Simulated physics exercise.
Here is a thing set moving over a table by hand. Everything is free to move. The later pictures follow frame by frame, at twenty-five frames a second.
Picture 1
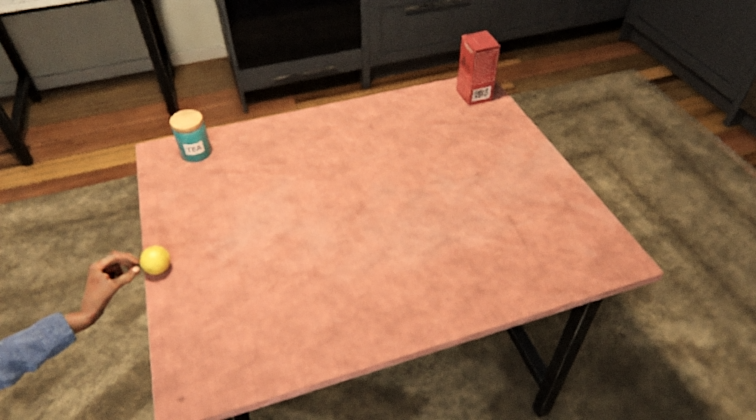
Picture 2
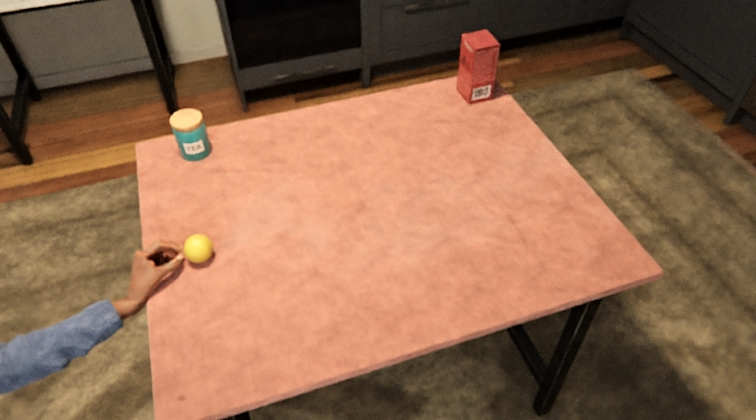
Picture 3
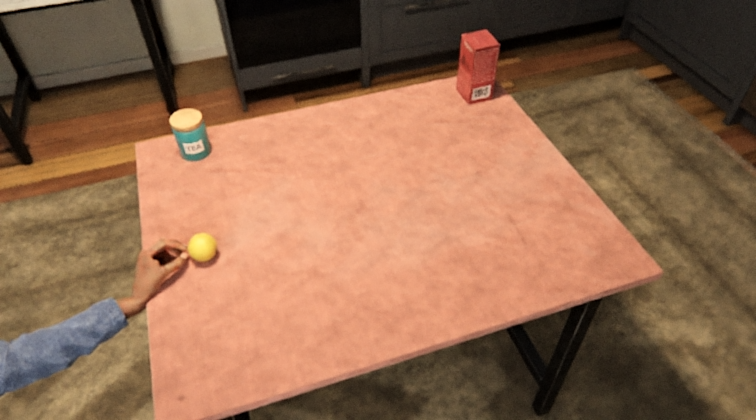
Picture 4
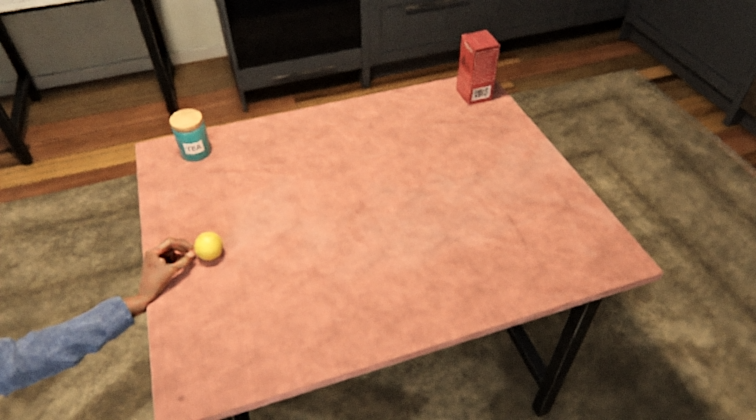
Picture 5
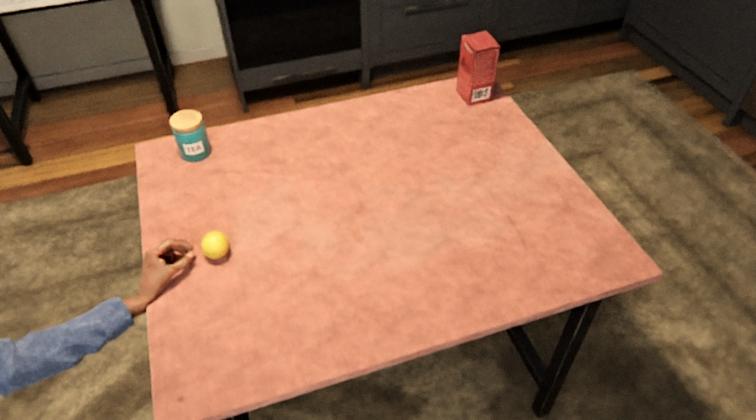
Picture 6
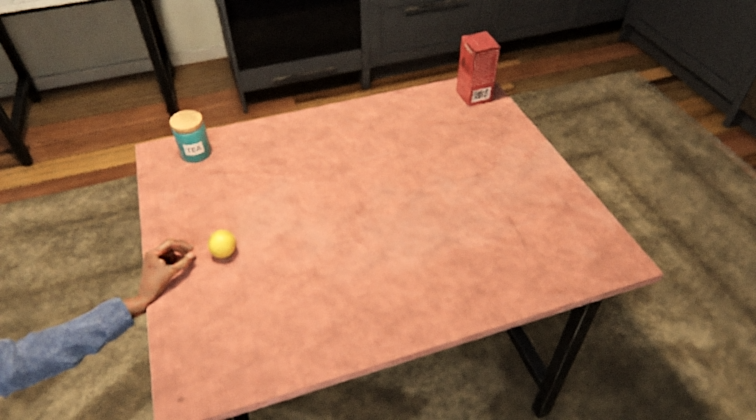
A yellow lemon was pushed by a hand from the left edge of a pink table a short way inward, then rolled slightly right, away from the fingers, while a teal jar and red box stayed put.
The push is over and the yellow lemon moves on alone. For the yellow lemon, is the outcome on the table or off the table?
The yellow lemon stays on the table.
Then, 0.10 s after the last picture, yellow lemon rolled about its own width near (237, 240).
Then, 0.30 s after the last picture, yellow lemon rolled well along near (259, 235).
Then, 0.50 s after the last picture, yellow lemon rolled well along near (271, 232).
At rest, moved from the start, yellow lemon. Seen from the same camera at the end, yellow lemon near (275, 231).
